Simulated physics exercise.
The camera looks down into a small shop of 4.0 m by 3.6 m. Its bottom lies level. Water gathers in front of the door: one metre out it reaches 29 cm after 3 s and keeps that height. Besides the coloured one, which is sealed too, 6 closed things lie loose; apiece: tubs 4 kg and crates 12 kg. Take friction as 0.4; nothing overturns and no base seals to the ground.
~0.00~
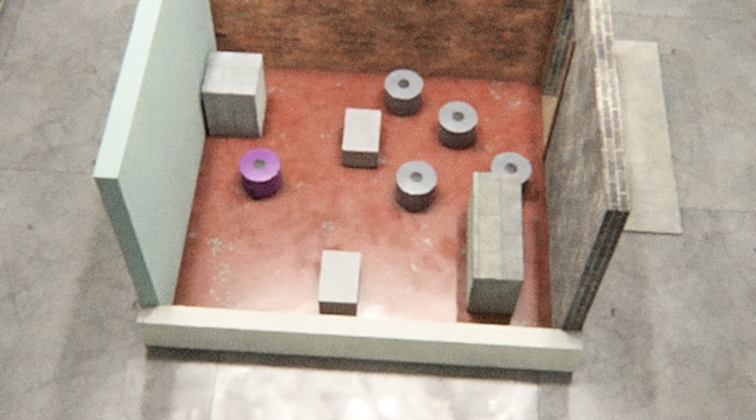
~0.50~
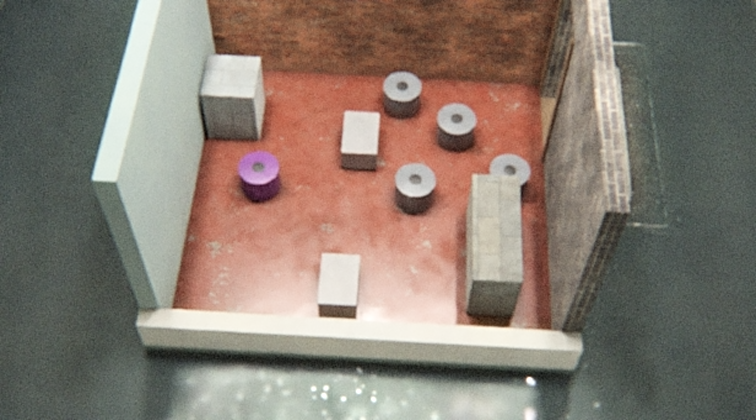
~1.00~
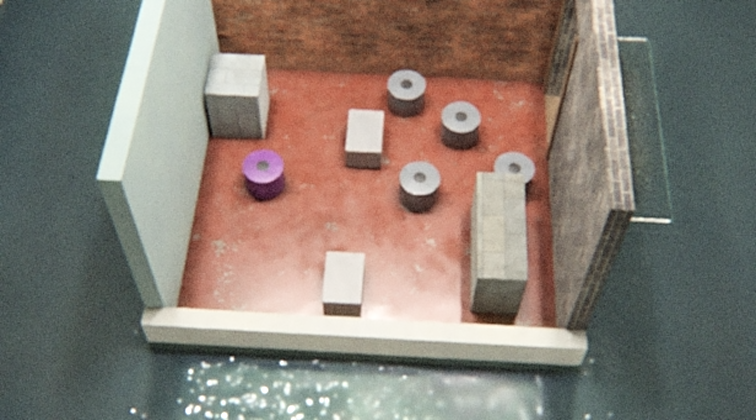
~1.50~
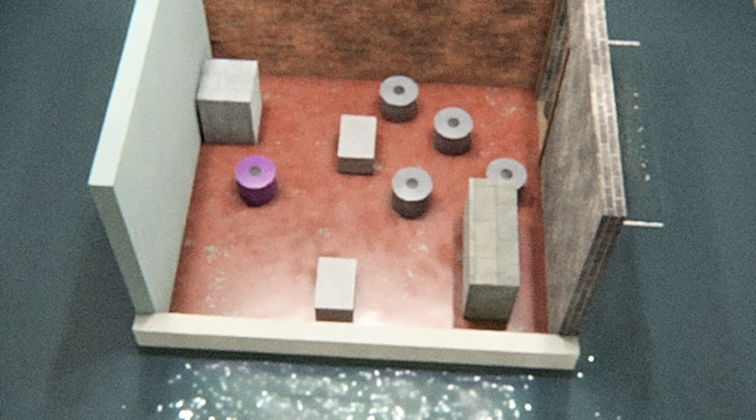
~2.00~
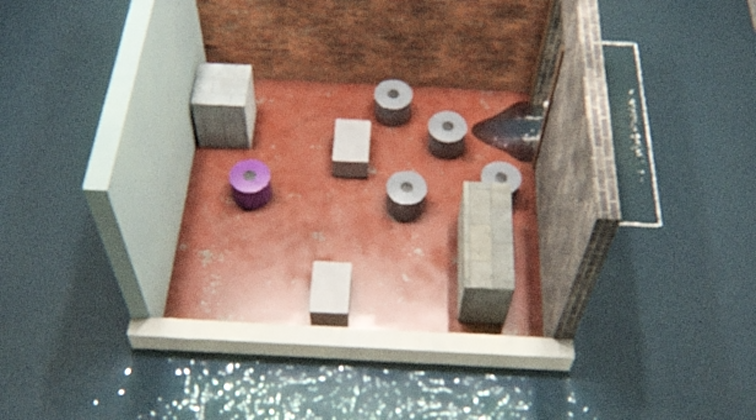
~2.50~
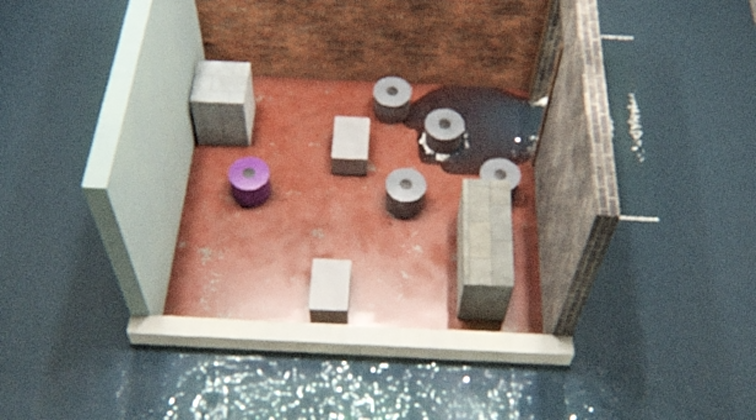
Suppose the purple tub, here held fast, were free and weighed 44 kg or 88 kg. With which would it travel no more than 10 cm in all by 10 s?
I expect that the lower weight is enough.
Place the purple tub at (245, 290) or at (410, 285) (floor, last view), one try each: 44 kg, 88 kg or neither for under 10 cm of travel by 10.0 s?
In turn: Either load holds; the smaller is enough.
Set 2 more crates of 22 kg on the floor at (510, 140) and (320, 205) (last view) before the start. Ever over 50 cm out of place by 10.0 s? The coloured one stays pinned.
In turn: Past it, more.
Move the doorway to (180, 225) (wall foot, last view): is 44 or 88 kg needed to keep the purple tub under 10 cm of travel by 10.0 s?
Then the lower weight is enough.
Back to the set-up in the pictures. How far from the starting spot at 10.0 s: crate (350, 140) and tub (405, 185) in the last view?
In turn: 100 cm, 20 cm.
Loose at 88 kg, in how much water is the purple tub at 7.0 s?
About 9 cm.
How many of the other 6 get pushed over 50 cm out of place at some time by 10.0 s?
5 of them.
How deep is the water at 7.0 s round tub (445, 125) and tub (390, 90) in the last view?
About 13 and 19 cm.
After 3.5 s the purple tub would be 0 cm from its start with 44 kg and 0 cm from its start with 88 kg; 0 cm of water round it then.
After 4.5 s the purple tub would be 0 cm from its start with 44 kg and 0 cm from its start with 88 kg; 2 cm of water round it then.
After 7.0 s the purple tub would be 0 cm from its start with 44 kg and 0 cm from its start with 88 kg; 9 cm of water round it then.
After 10.0 s the purple tub would be 0 cm from its start with 44 kg and 0 cm from its start with 88 kg; 16 cm of water round it then.
